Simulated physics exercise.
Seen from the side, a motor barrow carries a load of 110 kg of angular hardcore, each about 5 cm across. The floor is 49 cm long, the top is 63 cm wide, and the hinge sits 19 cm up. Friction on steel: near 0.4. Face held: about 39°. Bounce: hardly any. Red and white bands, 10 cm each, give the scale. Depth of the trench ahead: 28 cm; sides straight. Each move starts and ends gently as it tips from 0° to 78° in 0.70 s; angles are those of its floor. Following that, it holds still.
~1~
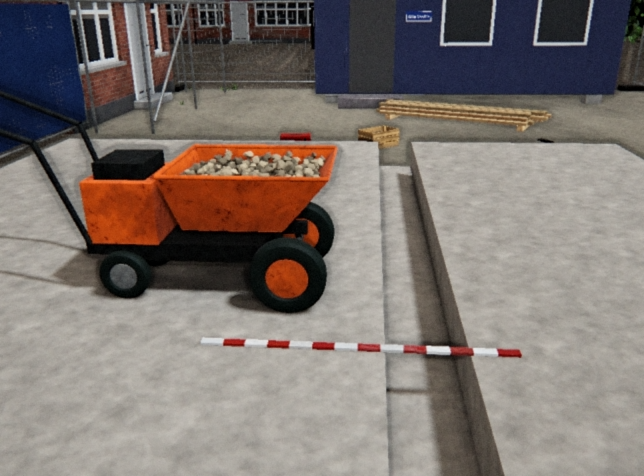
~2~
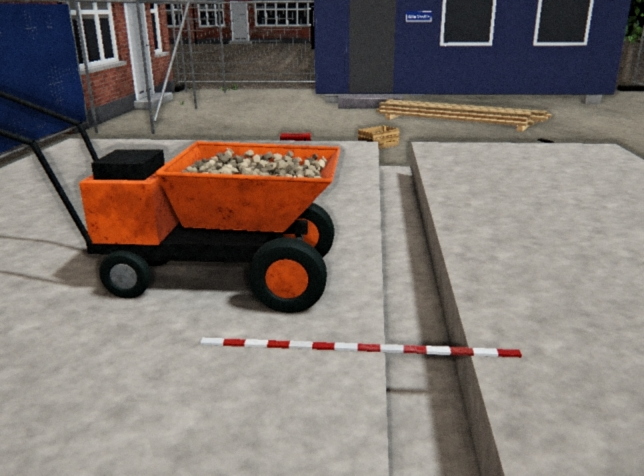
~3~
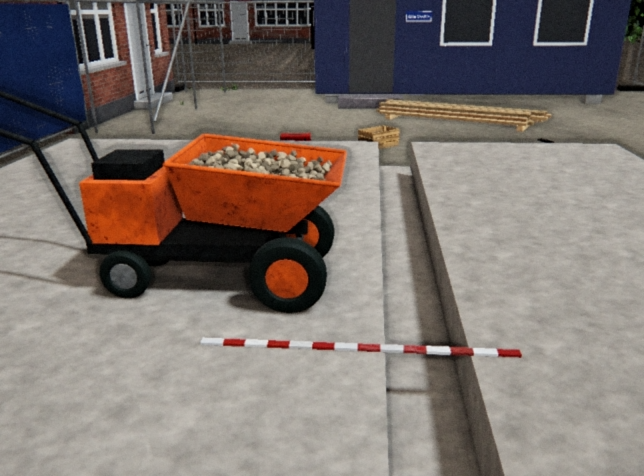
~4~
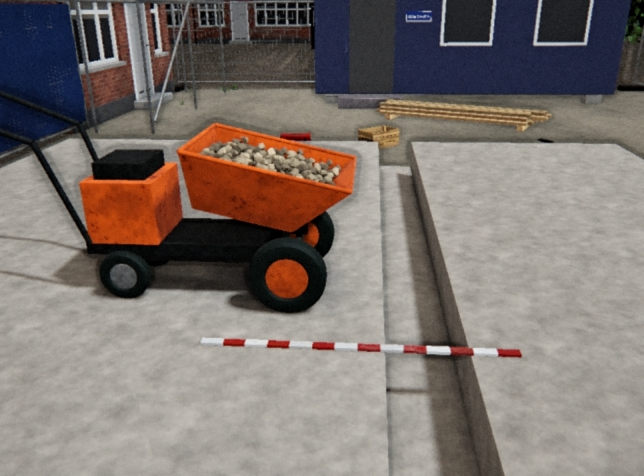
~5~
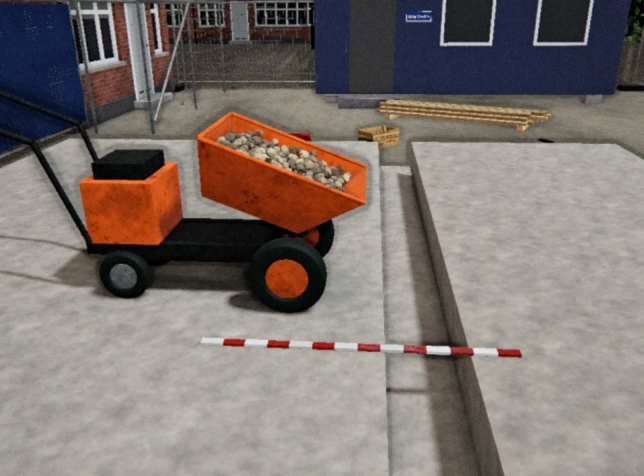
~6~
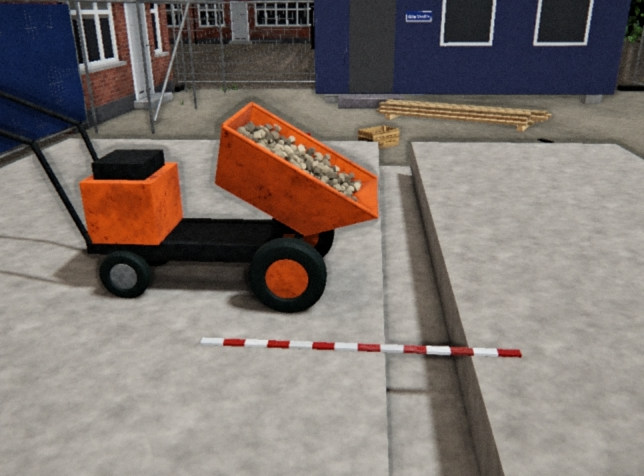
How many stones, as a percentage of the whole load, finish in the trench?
Roughly 92 per cent of the load ends up in the trench.
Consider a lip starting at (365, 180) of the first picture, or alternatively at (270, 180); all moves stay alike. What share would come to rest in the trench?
Around 55% for the first place and 60% for the second.
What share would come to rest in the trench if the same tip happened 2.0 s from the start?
I'd put it at some 100 in a hundred.
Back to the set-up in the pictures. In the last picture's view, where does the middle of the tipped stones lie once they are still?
The tipped stones centre close to (424, 319).
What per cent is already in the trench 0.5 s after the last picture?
Some 40 per cent.
Then, 0.2 s after the last picture the floor is at 65°, 100 % in the skip; the foremost stones are at (390, 245).
Then, 0.5 s after the last picture the floor is at 78°, 58 % in the skip, 41 % in the trench, 1 % past the trench; the foremost stones are at (466, 290).
Then, 0.8 s after the last picture the floor is at 78°, 10 % in the skip, 82 % in the trench, 9 % past the trench; the foremost stones are at (556, 292).
Then, 2.8 s after the last picture the floor is at 78°, 0 % in the skip, 92 % in the trench, 8 % past the trench; the foremost stones are at (579, 291).
